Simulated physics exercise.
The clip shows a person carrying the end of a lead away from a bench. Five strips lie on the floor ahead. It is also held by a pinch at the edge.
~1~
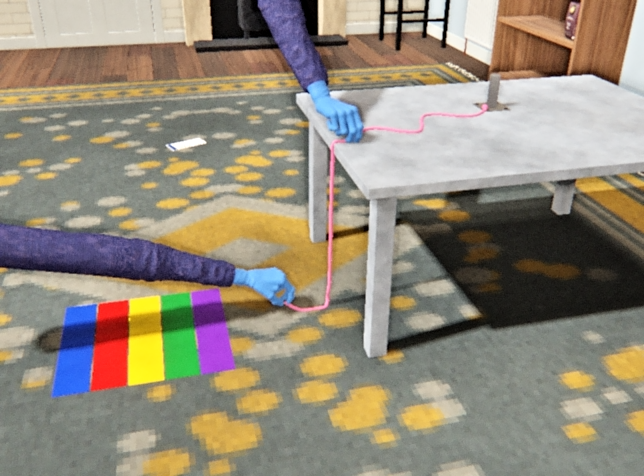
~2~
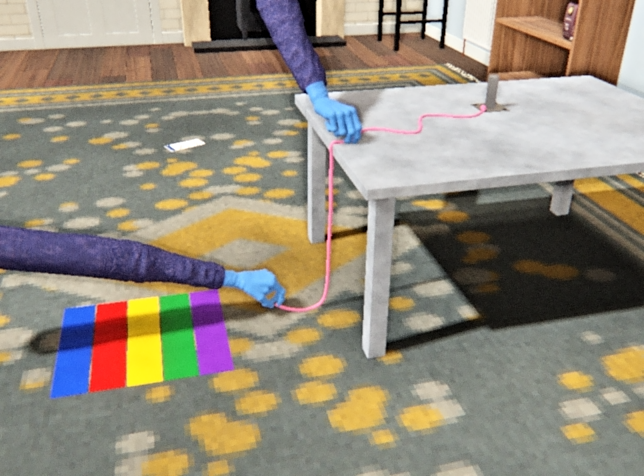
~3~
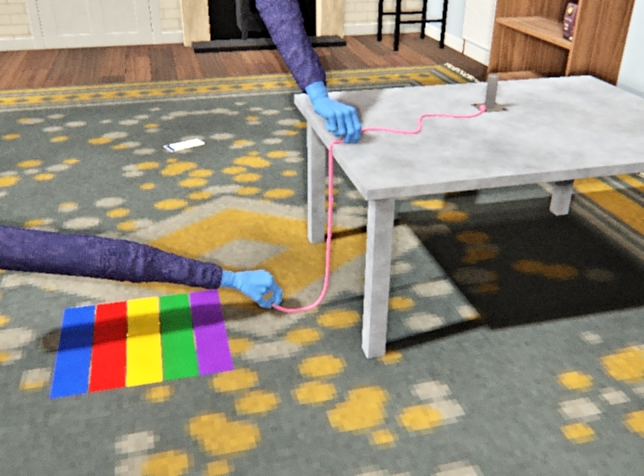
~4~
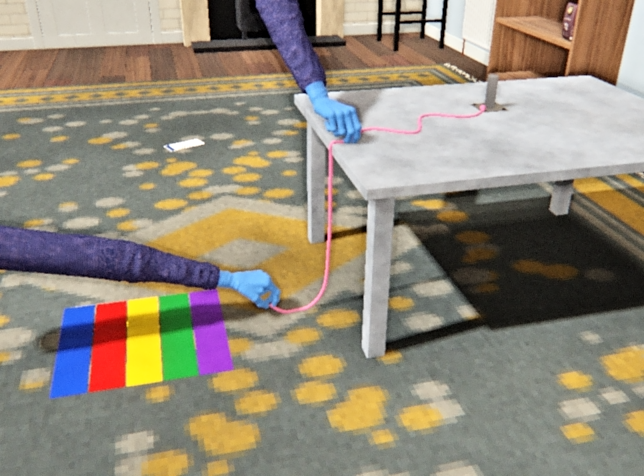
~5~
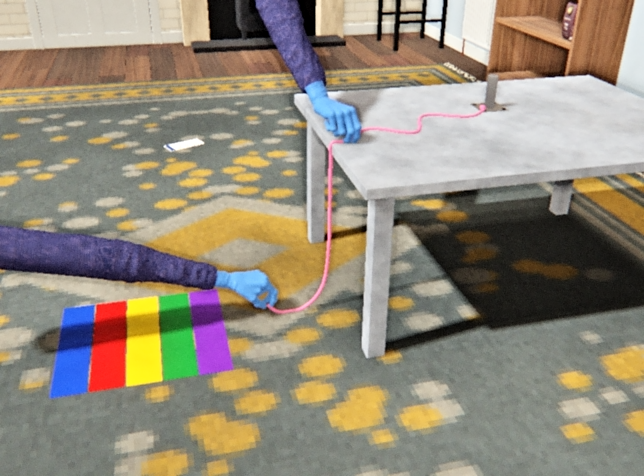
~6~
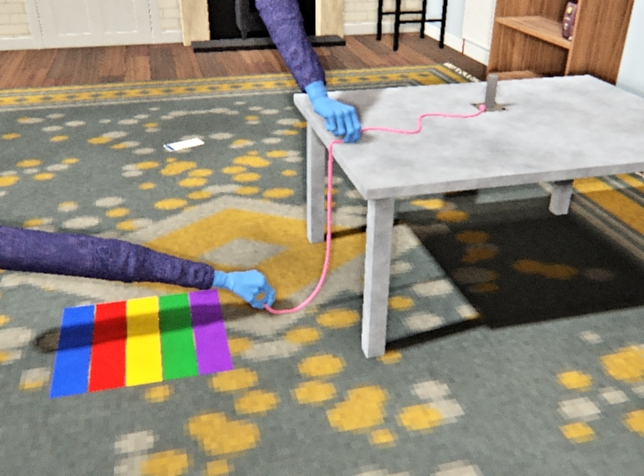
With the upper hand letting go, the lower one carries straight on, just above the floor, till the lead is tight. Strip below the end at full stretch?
Red.
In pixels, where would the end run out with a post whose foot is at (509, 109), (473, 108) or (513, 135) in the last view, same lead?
First close to (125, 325), next close to (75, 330), last close to (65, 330).
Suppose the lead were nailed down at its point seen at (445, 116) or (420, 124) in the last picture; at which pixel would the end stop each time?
Per try (px, approx.): (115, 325), (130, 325).
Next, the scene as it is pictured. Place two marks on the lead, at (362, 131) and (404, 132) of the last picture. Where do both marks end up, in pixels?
One finishes at (321, 142) and the other at (360, 130).
A little later, end near (173, 318); over green.
Next, end near (127, 324); over yellow.
When it is tight, end near (98, 328); over red. It halts on the red strip.
